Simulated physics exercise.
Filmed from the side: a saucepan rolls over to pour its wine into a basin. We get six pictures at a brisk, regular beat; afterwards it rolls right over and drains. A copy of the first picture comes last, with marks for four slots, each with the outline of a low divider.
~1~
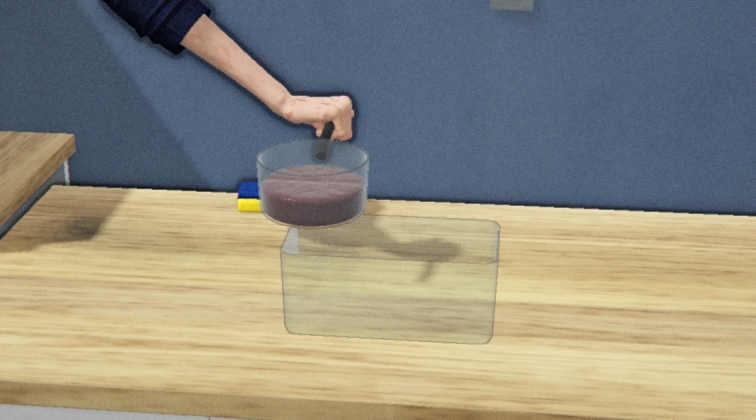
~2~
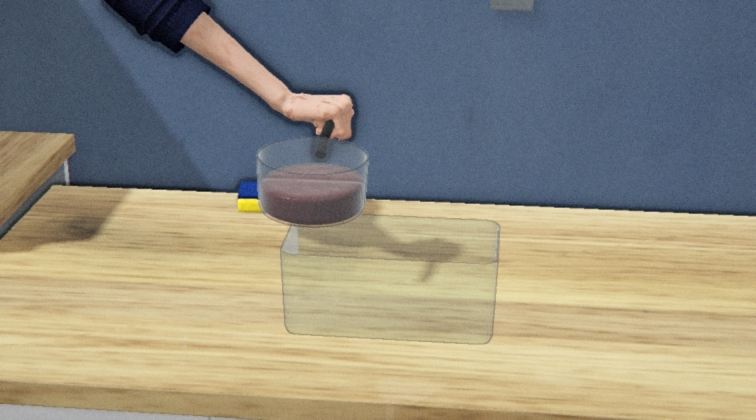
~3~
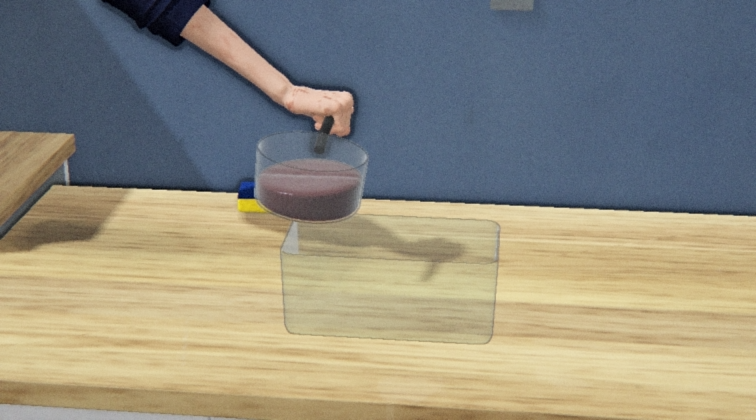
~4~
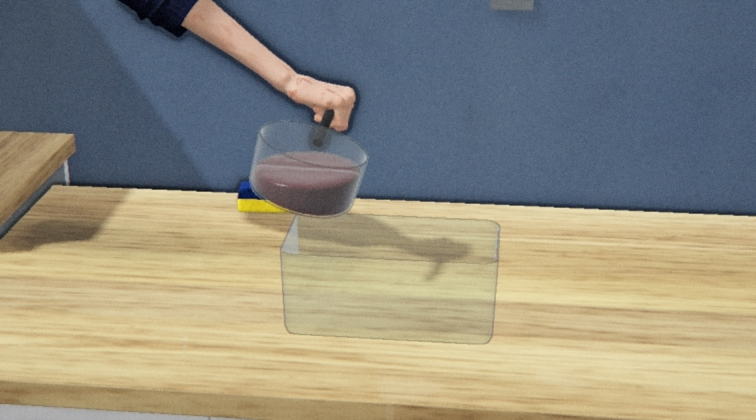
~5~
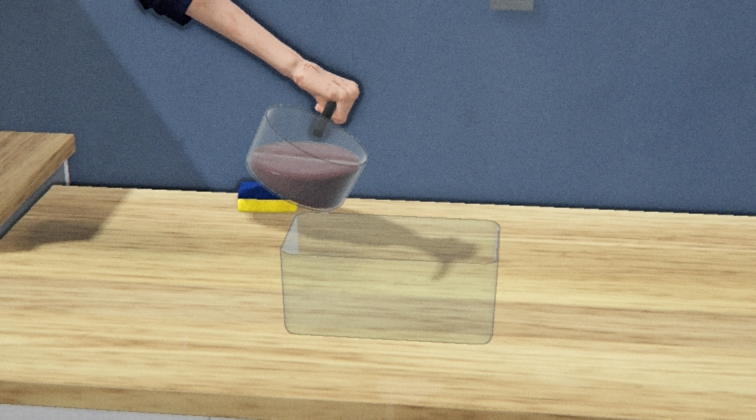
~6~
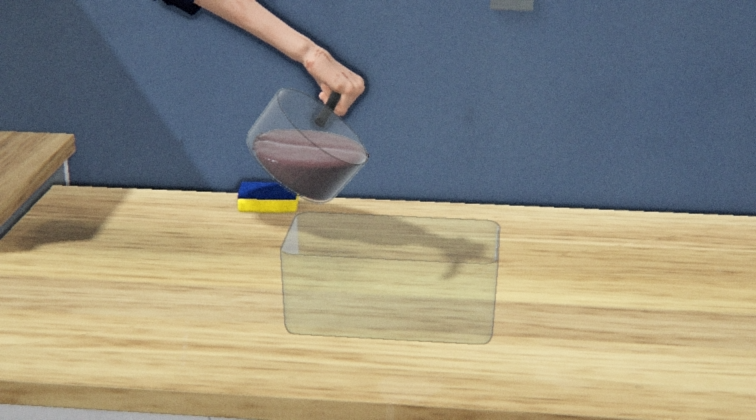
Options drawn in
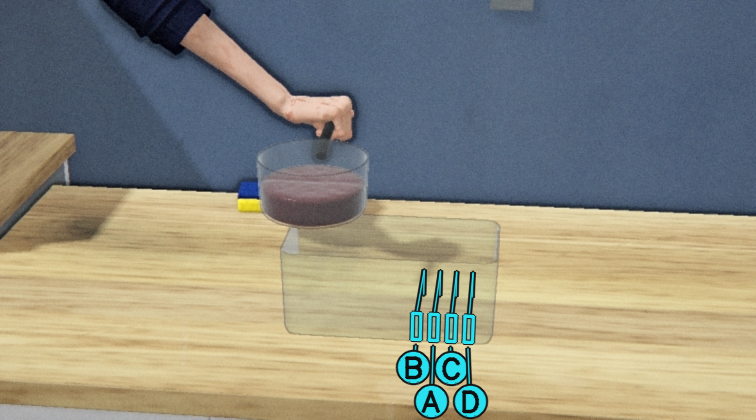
Above a clear basin on a wooden counter, a hand gradually tilts a saucepan of wine.
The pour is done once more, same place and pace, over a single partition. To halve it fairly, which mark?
Best: A.
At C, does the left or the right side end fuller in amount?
More ends on the left.
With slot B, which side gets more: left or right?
The right side.
On the marked copy, A at (433, 346); B at (415, 345); C at (450, 347); D at (467, 348).
Choosing A, about 48 % ends left of the wall and 51 % right of it.
Choosing B, about 15 % ends left of the wall and 84 % right of it.
Choosing C, about 88 % ends left of the wall and 11 % right of it.
Choosing D, about 93 % ends left of the wall and 7 % right of it.
